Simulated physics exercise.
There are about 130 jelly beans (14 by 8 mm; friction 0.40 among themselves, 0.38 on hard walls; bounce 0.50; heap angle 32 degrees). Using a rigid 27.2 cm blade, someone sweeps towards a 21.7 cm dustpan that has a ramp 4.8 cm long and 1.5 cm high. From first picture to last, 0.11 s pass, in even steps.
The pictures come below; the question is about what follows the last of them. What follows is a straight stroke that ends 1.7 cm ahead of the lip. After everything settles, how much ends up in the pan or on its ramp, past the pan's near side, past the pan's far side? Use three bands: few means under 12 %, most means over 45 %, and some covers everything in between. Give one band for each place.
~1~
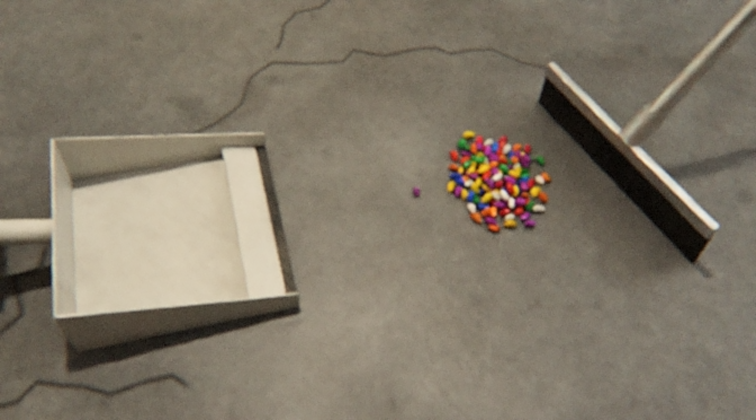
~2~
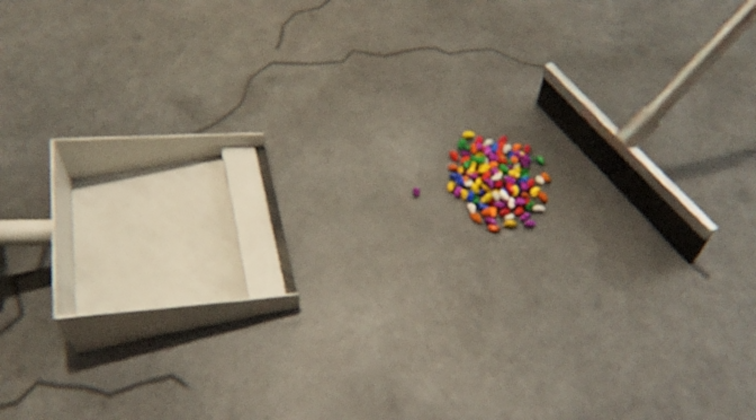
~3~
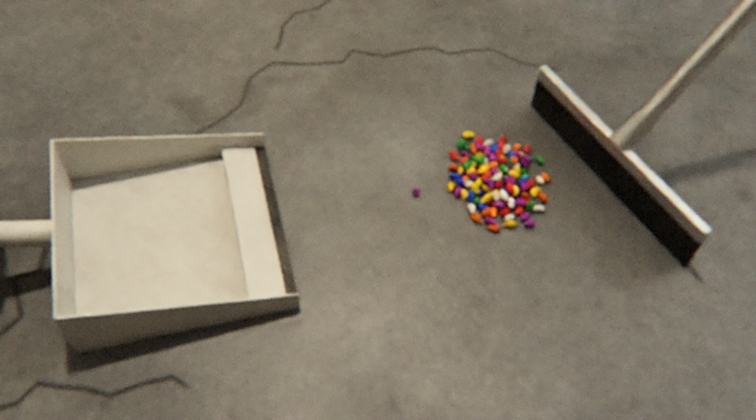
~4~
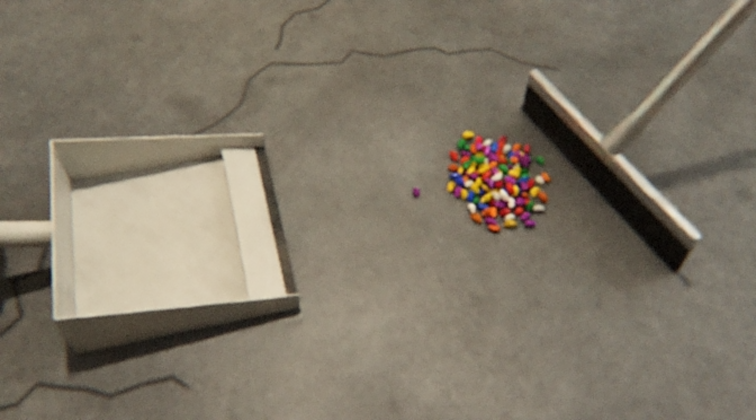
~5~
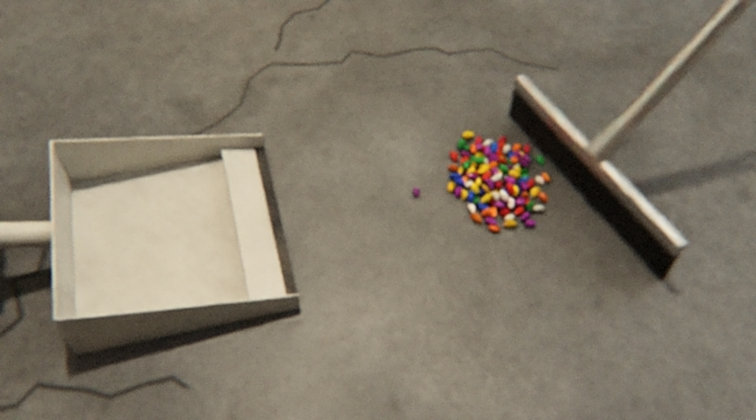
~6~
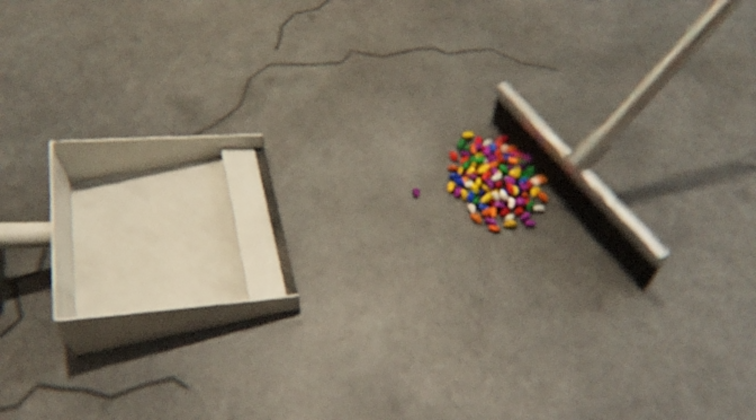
In the pan or on its ramp: Some, past the pan's near side: Some, past the pan's far side: Few.
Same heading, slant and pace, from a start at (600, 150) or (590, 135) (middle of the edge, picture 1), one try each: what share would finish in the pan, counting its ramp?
Close to 30 in a hundred, then close to 30 in a hundred.
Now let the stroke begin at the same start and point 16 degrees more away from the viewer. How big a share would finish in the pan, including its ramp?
Pan plus ramp: Some 35 %.
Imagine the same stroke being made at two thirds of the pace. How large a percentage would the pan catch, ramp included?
In that case roughly 20 percent.
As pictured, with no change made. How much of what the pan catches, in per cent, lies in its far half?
Around 10 in a hundred.
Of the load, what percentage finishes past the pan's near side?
I'd say around 30 percent.
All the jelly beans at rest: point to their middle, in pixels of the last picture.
I'd say roughly (282, 285).
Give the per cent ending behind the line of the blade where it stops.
About 10 per cent.
Then, 0.12 s after the last picture, middle of the blade 17 cm from the lip; 0 % over the lip, far side 0 %, near side 10 %.
Then, 0.20 s after the last picture, middle of the blade 8 cm from the lip; 0 % over the lip, far side 0 %, near side 20 %.
Then, 0.42 s after the last picture, middle of the blade 6 cm from the lip; 35 % over the lip, far side 5 %, near side 35 %.
In the end, pan 30 %, near side 30 %, far side 5 %, in front of the lip or behind the blade 35 %.
